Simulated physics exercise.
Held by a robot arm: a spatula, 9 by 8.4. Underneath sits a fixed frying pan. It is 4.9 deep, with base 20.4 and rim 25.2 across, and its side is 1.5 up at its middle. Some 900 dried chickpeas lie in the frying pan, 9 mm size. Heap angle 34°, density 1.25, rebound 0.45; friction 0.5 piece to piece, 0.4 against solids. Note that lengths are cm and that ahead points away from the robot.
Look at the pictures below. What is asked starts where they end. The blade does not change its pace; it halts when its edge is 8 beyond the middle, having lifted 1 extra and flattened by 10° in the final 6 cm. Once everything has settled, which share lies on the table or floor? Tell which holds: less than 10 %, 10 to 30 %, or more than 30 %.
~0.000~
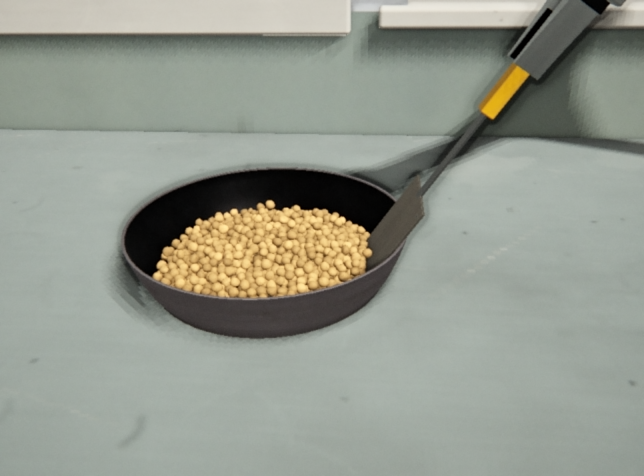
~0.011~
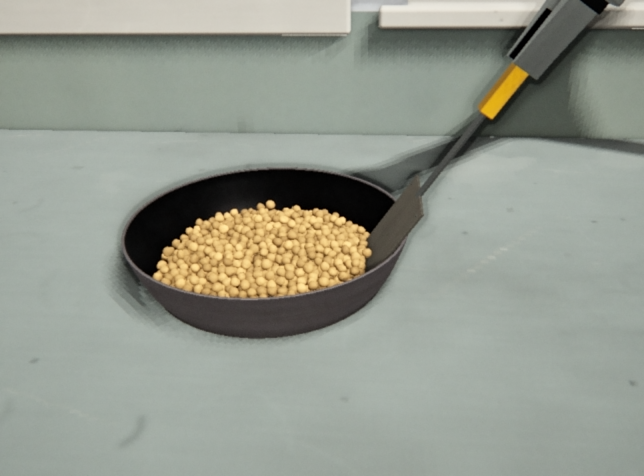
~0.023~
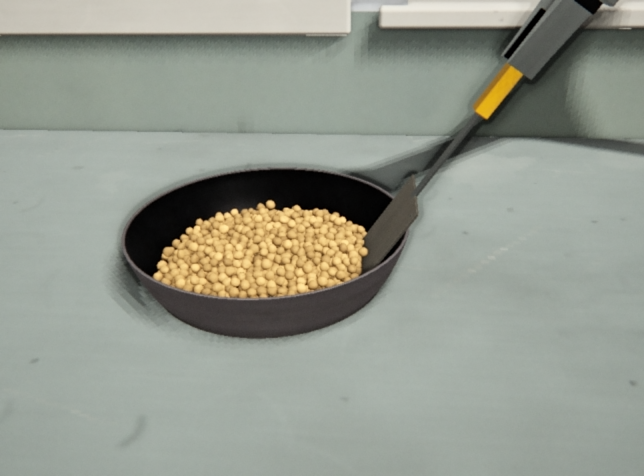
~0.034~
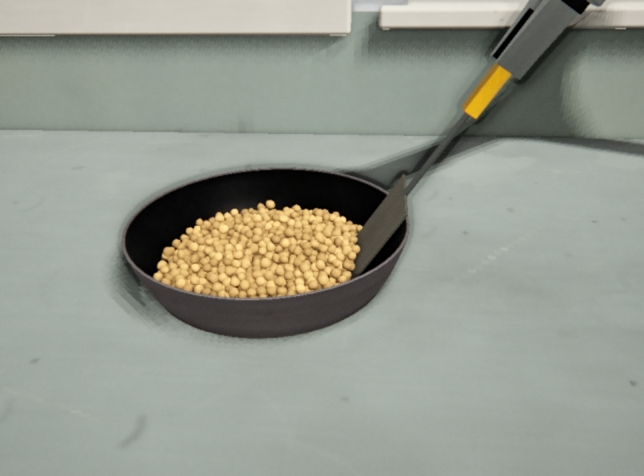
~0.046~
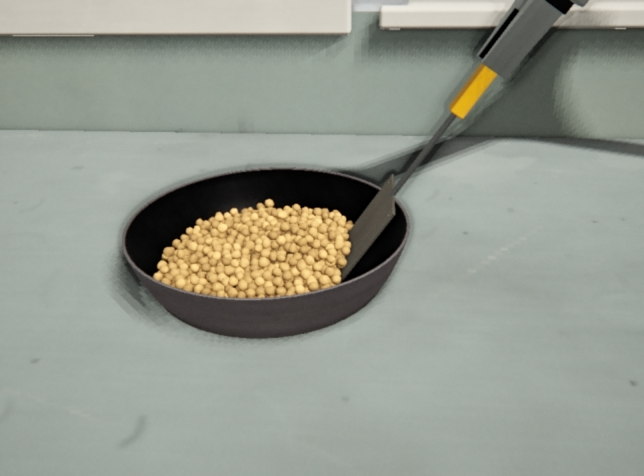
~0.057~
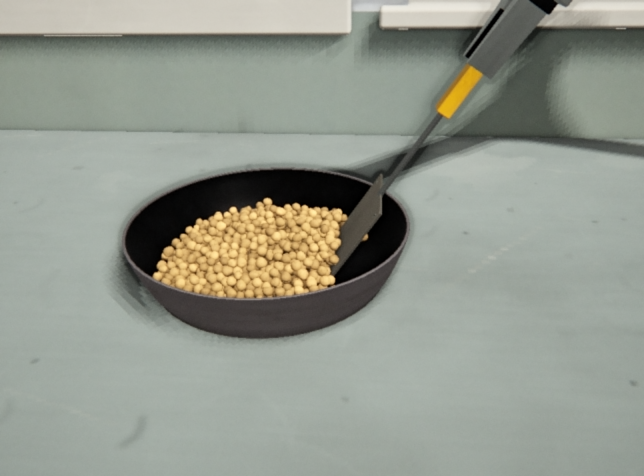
What holds is less than 10 %.
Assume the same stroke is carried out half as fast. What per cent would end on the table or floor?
About 0 %.
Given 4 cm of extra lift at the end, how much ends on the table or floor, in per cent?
You'd expect near 15 percent of it there.
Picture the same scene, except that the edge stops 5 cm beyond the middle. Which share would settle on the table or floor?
That would give close to 0 per cent.
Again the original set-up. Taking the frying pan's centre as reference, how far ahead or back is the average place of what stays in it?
I'd say it's roughly 4.5 cm toward the front.
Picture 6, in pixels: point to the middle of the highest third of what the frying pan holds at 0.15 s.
It is centred at about (226, 235).
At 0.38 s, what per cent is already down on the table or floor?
It works out to about 5 in a hundred.
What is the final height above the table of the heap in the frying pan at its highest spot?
About 6.0 centimetres.
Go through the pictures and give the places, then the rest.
The spatula top edge at (421, 193), sloping 57°; upper third of the load around (274, 251), from x 160 to 365, top at y 205; 900 in the frying pan, in the first frame.
The spatula top edge at (420, 193), sloping 57°; upper third of the load around (274, 251), from x 160 to 365, top at y 205, in the second frame.
The spatula top edge at (416, 193), sloping 57°; upper third of the load around (277, 251), from x 160 to 365, top at y 205, in the third frame.
The spatula top edge at (406, 193), sloping 57°; upper third of the load around (283, 249), from x 160 to 365, top at y 205, in the fourth frame.
The spatula top edge at (394, 193), sloping 57°; upper third of the load around (282, 245), from x 160 to 365, top at y 205, in the fifth frame.
The spatula top edge at (381, 192), sloping 57°; upper third of the load around (280, 241), from x 160 to 365, top at y 205; 900 in the frying pan, in the sixth frame.
After 0.11 s, sloping 57°, highest piece 5 above the table; 900 in the frying pan.
After 0.15 s, sloping 54°, highest piece 6 above the table; 900 in the frying pan.
After 0.38 s, sloping 47°, highest piece 6 above the table; 848 in the frying pan, 43 on the table or floor, 9 on the blade or in flight.
After 1.43 s, sloping 47°, highest piece 6 above the table; 845 in the frying pan, 55 on the table or floor.
In the end, 845 in the frying pan, 55 on the table or floor. That is 6 % on the table or floor.
